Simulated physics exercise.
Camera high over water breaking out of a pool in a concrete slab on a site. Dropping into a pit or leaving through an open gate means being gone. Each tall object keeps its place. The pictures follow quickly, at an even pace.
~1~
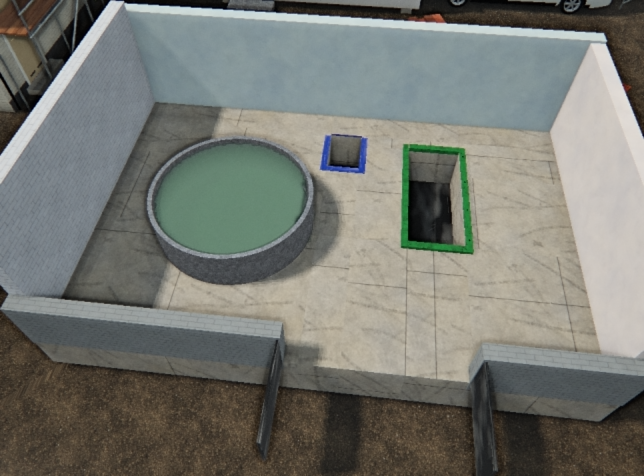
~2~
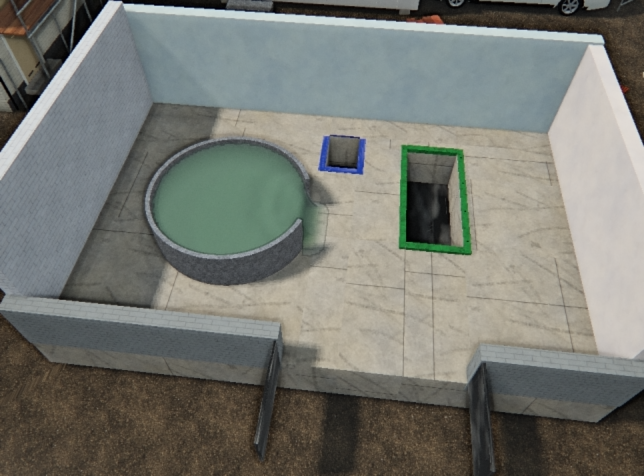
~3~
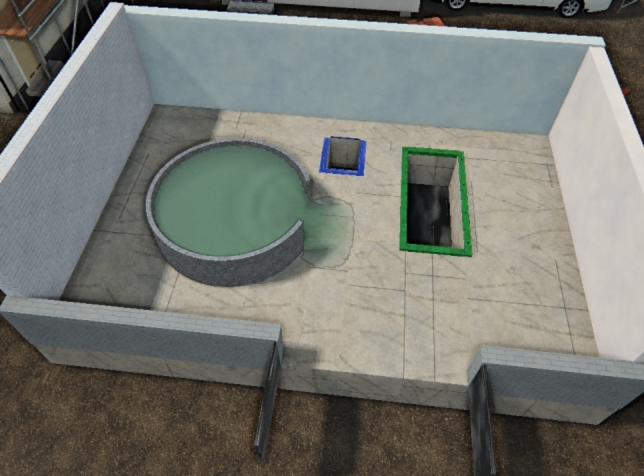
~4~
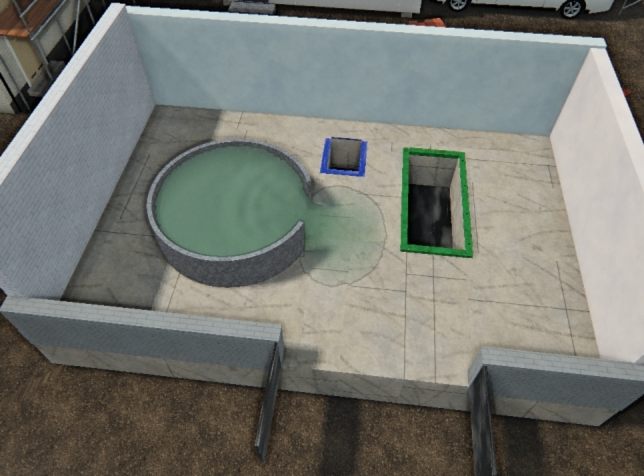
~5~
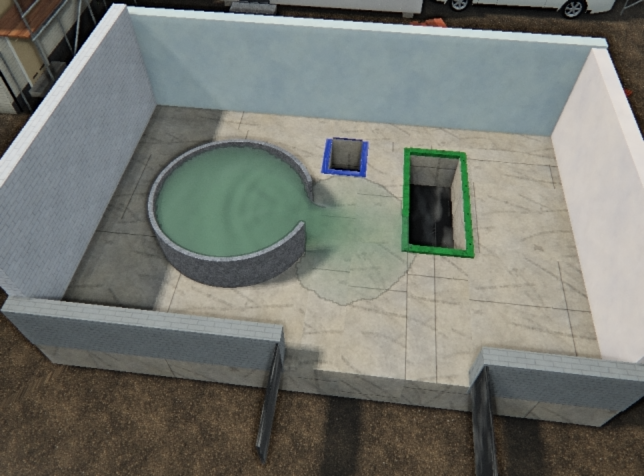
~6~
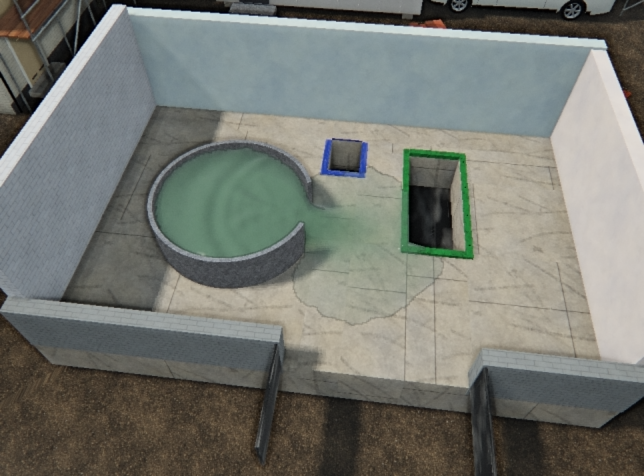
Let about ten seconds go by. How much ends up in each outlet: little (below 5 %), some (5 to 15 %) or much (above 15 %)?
Outlet by outlet: Gate - some, green pit - much, blue pit - little.
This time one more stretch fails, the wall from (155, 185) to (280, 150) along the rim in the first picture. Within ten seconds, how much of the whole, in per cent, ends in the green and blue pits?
Per cent: Green 2, blue 25.
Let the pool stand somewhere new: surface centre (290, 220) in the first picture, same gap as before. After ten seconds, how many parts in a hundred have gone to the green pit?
The green pit gets around 25 per cent.
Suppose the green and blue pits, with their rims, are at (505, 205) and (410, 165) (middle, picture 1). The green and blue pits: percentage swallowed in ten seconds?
Per cent, approx.: Green 25, blue 12.
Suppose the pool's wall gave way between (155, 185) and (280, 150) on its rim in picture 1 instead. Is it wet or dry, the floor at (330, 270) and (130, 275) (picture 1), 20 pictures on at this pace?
Result, point by point: Unwetted; inundated.
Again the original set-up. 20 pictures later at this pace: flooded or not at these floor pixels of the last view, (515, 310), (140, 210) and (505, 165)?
Taking them as listed, I'd call them soaked through, high and dry and high and dry.
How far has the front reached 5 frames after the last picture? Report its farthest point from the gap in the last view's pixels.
Front's tip: Near (547, 313).
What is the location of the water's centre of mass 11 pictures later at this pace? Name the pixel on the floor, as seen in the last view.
Around pixel (281, 234) of the last picture.
A moment on, water covers 25 % of the floor; the gate 0 %, the green pit 5 %, the blue pit 0 %.
Next, water covers 35 % of the floor; the gate 1 %, the green pit 12 %, the blue pit 0 %.
Then, water covers 35 % of the floor; the gate 3 %, the green pit 20 %, the blue pit 0 %.
Later, water covers 50 % of the floor; the gate 5 %, the green pit 29 %, the blue pit 1 %.
In the end, water covers 55 % of the floor; the gate 10 %, the green pit 35 %, the blue pit 2 %.
